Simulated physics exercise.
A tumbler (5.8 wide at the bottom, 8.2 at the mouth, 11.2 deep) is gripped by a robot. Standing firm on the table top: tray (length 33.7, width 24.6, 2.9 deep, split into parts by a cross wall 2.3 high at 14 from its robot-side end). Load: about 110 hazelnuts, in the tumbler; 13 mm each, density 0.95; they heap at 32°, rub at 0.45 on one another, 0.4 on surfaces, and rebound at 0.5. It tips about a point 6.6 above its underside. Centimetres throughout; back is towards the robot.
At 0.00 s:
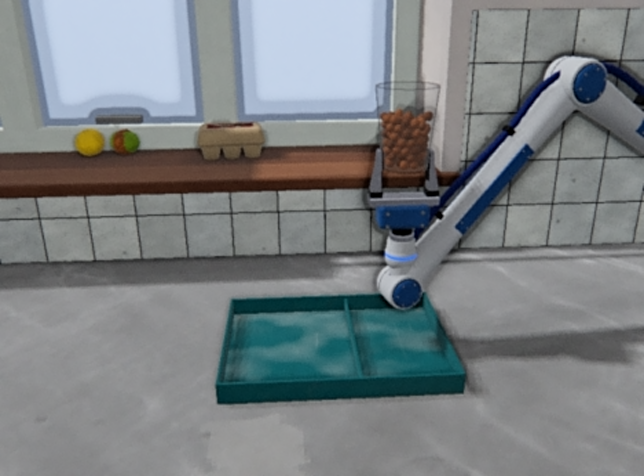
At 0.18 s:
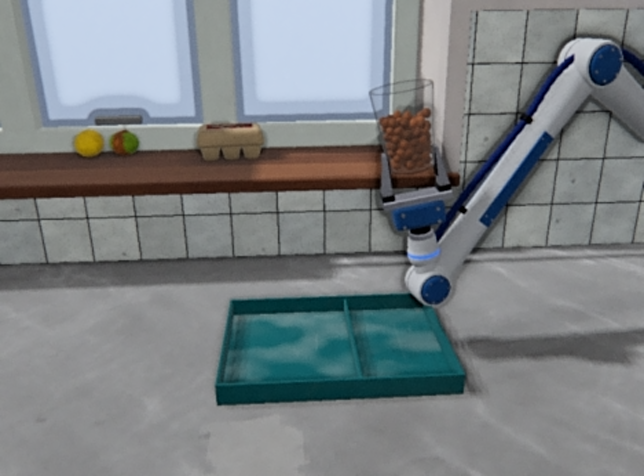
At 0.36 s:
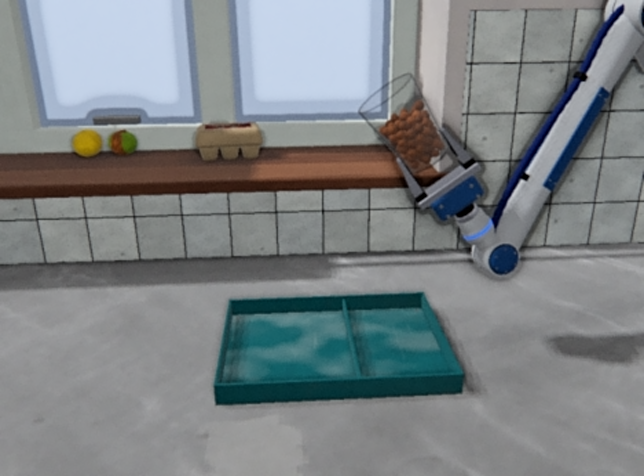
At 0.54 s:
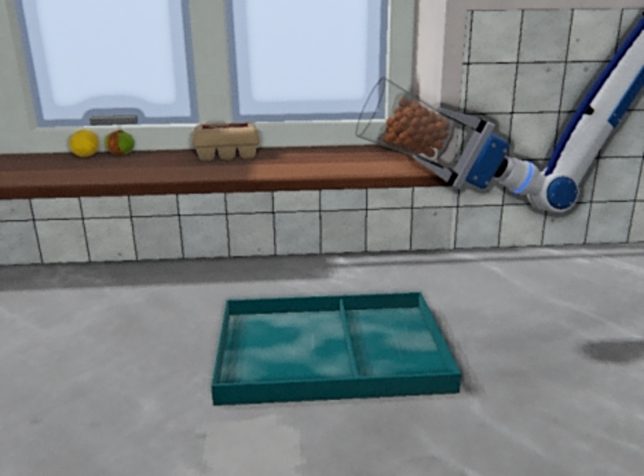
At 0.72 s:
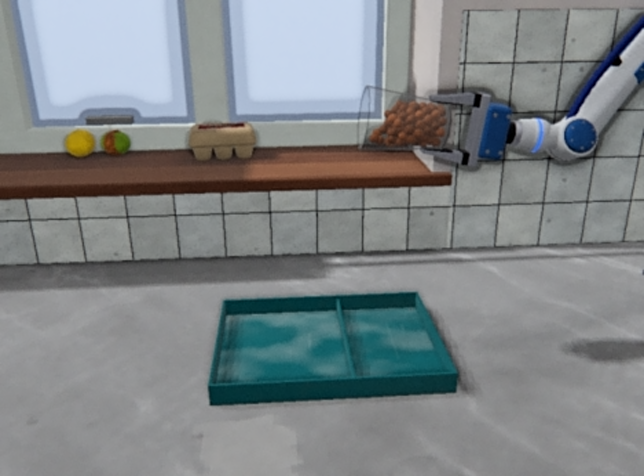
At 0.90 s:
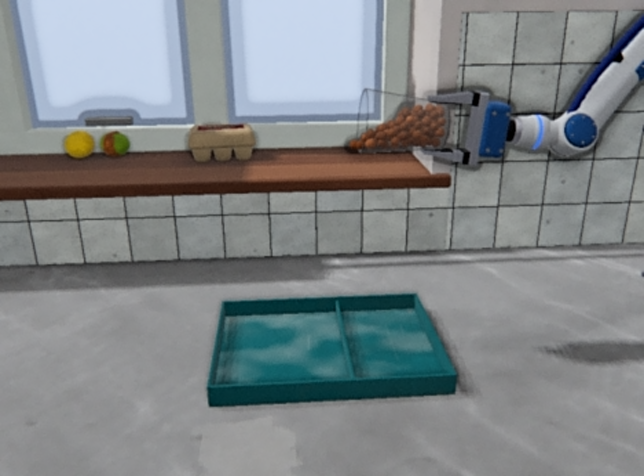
A clear tumbler of brown nuts, gripped by a robot arm above a divided teal tray, tilted leftward from upright until it lay almost on its side, and the nuts slid toward its rim.
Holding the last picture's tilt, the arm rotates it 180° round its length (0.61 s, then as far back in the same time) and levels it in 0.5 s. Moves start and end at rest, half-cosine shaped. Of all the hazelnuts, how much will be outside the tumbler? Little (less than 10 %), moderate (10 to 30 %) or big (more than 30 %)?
A big share, more than 30 %, ends outside the tumbler.
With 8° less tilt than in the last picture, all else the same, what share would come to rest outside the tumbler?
In that case some 10 per cent.
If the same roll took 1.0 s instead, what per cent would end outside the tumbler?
In that case some 45 per cent.
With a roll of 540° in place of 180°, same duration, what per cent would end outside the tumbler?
It would be near 60 per cent.
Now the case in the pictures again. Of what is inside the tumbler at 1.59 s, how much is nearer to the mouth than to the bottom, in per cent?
About 40 per cent.
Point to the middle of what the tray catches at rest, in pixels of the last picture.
Near (286, 354).
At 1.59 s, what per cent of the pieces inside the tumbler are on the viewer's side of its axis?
Some 60 per cent.
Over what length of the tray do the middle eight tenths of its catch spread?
Some 18 cm.
After 1.59 s, tipped 85°, highest piece 37 above the table; 80 in the tumbler, 18 in the far-side part, 3 in the robot-side part, 7 in flight or on a rim.
After 2.28 s, tipped 66°, highest piece 36 above the table; 64 in the tumbler, 37 in the far-side part, 3 in the robot-side part, 4 in flight or on a rim.
After 2.82 s, upright, highest piece 37 above the table; 63 in the tumbler, 41 in the far-side part, 4 in the robot-side part.
After 3.52 s, upright, highest piece 37 above the table; 63 in the tumbler, 41 in the far-side part, 4 in the robot-side part.
At rest, 63 in the tumbler, 41 in the far-side part, 4 in the robot-side part. That is 42 % outside the tumbler.
